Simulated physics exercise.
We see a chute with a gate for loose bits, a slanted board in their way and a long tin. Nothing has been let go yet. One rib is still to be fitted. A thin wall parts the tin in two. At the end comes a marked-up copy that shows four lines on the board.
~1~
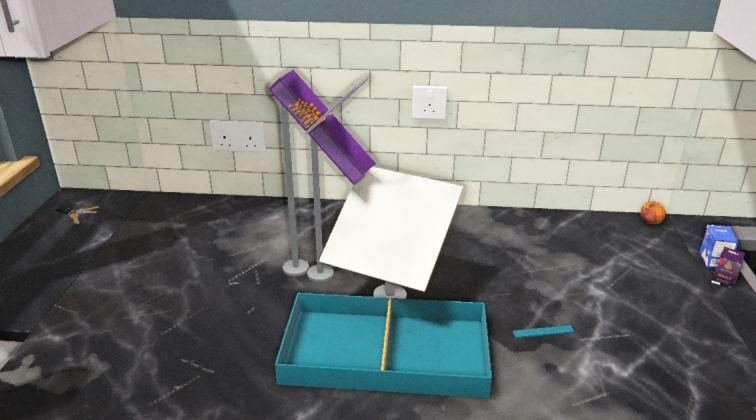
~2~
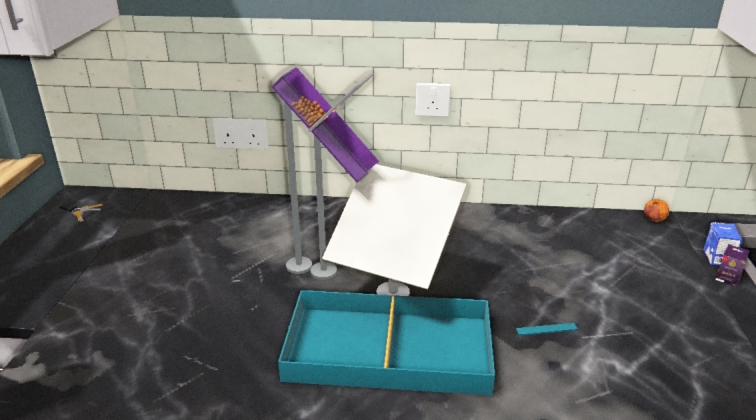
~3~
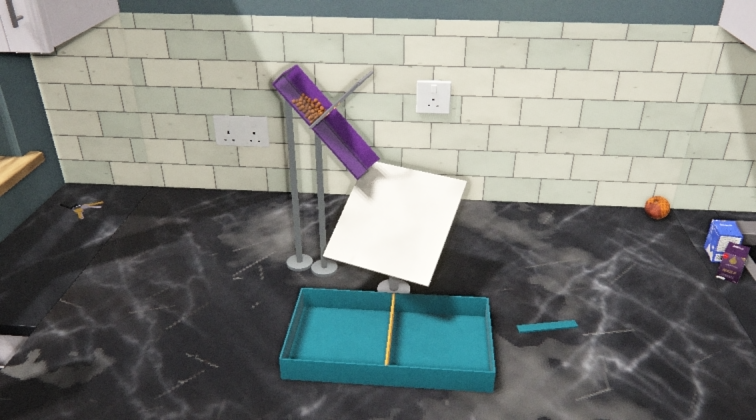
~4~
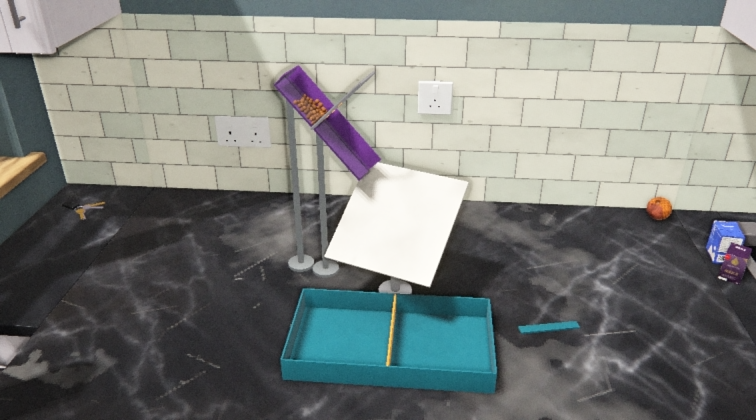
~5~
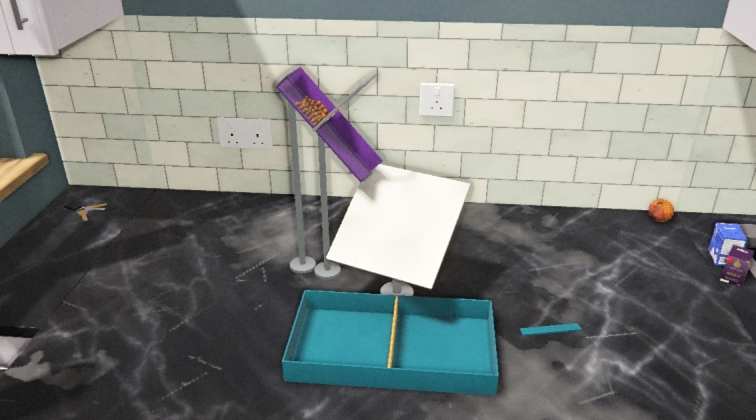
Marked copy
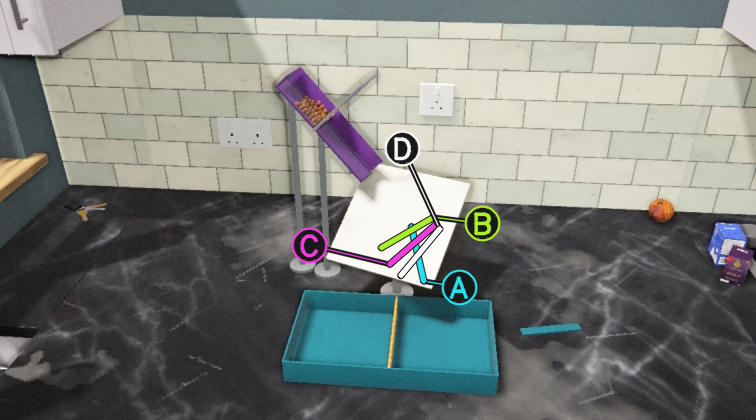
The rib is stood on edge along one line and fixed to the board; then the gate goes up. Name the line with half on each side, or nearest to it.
Line A.
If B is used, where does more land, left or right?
The left half.
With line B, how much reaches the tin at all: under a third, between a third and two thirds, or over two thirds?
It is over two thirds.
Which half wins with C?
Left.
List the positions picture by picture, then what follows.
The first frame shows load behind the gate (312, 116), cereal balls; lip of the chute (360, 179), sloping fairly steeply.
The second frame shows middle of the board (394, 221), tilted fairly steeply; middle of its low edge (373, 273); of its high edge (414, 173).
The third frame shows front corners of the tin (280, 359) and (495, 372); front end of its middle wall (386, 366).
The fourth frame shows middle of the load (317, 111); lip (365, 175).
The fifth frame shows middle of the load (319, 113); lip (367, 176).
On the marked copy, line A from (411, 226) to (423, 281); line B from (433, 217) to (381, 247); line C from (435, 224) to (389, 264); line D from (439, 228) to (400, 275).
If A is chosen, of what is caught, roughly a third in the left half, roughly two thirds in the right.
If B is chosen, of what is caught, every piece in the left half, not one piece in the right.
If C is chosen, of what is caught, every piece in the left half, not one piece in the right.
If D is chosen, of what is caught, almost all in the left half, just a few in the right.
